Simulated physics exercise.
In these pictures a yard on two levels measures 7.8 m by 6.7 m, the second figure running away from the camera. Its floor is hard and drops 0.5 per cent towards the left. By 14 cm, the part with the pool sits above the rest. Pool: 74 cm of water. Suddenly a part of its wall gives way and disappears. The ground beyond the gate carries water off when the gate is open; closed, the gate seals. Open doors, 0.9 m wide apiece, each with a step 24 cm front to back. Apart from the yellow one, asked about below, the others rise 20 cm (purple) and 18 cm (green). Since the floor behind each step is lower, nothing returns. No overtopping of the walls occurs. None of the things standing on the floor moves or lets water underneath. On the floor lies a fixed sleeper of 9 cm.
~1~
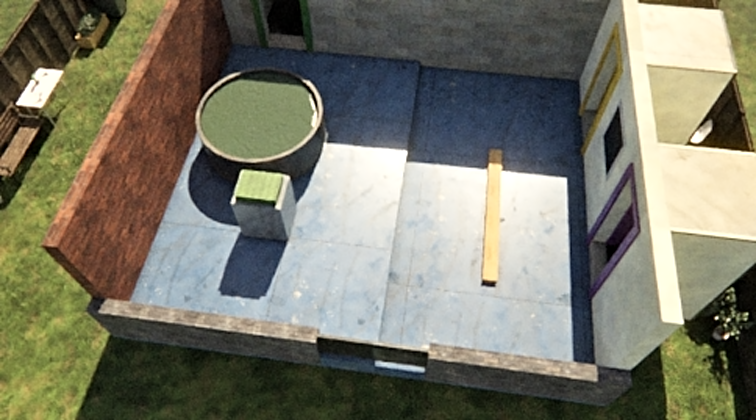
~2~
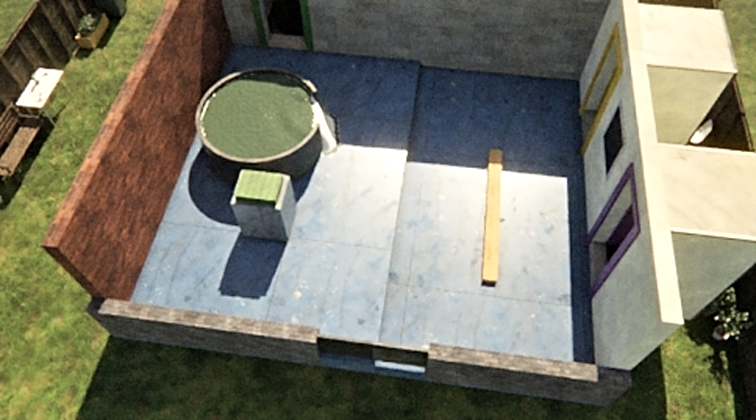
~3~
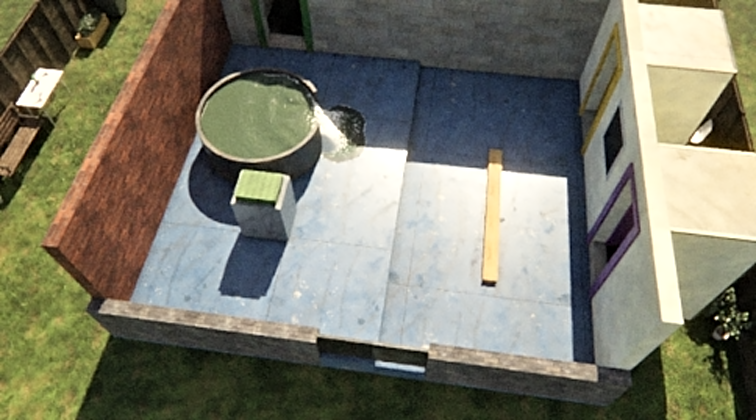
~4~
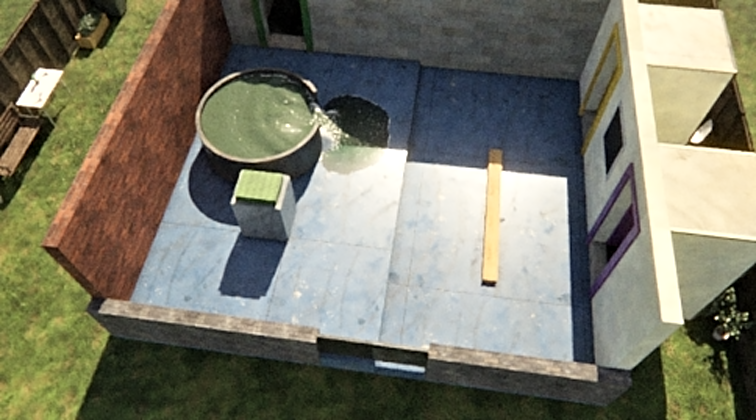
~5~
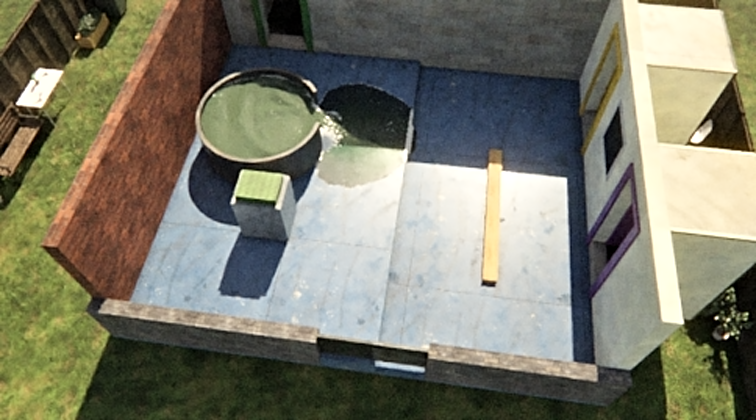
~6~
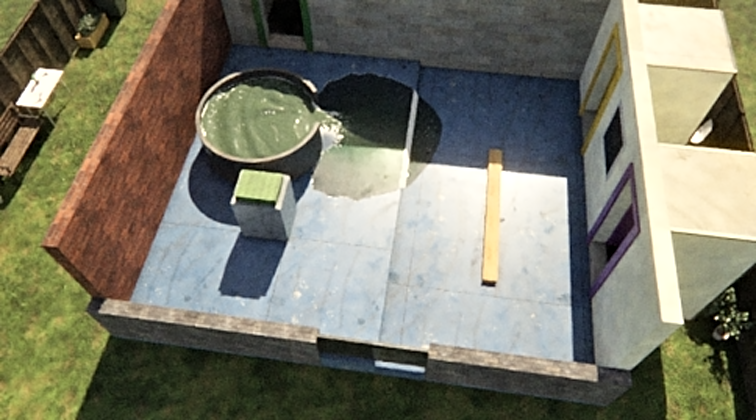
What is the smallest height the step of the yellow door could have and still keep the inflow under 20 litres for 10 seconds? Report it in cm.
17 cm.
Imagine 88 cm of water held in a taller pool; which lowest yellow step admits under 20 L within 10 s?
In that case, roughly 22 cm.
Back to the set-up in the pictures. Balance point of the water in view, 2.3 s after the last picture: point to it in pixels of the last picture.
(373, 134).
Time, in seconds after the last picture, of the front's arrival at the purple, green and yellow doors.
Times: Purple 2.2 s, green 2.8 s, yellow 1.0 s.
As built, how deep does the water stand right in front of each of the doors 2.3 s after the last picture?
Reading in centimetres: Purple = 4, green = 1, yellow = 23.
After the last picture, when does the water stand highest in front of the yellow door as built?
2.6 s.
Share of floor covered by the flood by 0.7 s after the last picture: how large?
Some 30 per cent is wet.
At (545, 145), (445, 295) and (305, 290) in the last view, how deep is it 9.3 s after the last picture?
Depth: About 8, 9, 0 cm.
Then, 0.7 s after the last picture water covers 30 % of the floor, deepest (35 cm) near (331, 135); it has not reached the yellow door.
Then, 2.3 s after the last picture water covers 50 % of the floor, deepest (34 cm) near (570, 92); 23 cm at the yellow door, 0 litres in over its 21 cm step.
Then, 9.3 s after the last picture water covers 65 % of the floor, deepest (16 cm) near (380, 354); 8 cm at the yellow door, 5 litres in over its 21 cm step.
At the yellow door as built, the water peaked near 25 cm, 2.5 s after the last picture.
Run again over the same 10 s with other heights there, 39 litres in over 14.5 cm, 9 litres over 19.5 cm. The limit of 20 litres is kept from about 17 cm up.
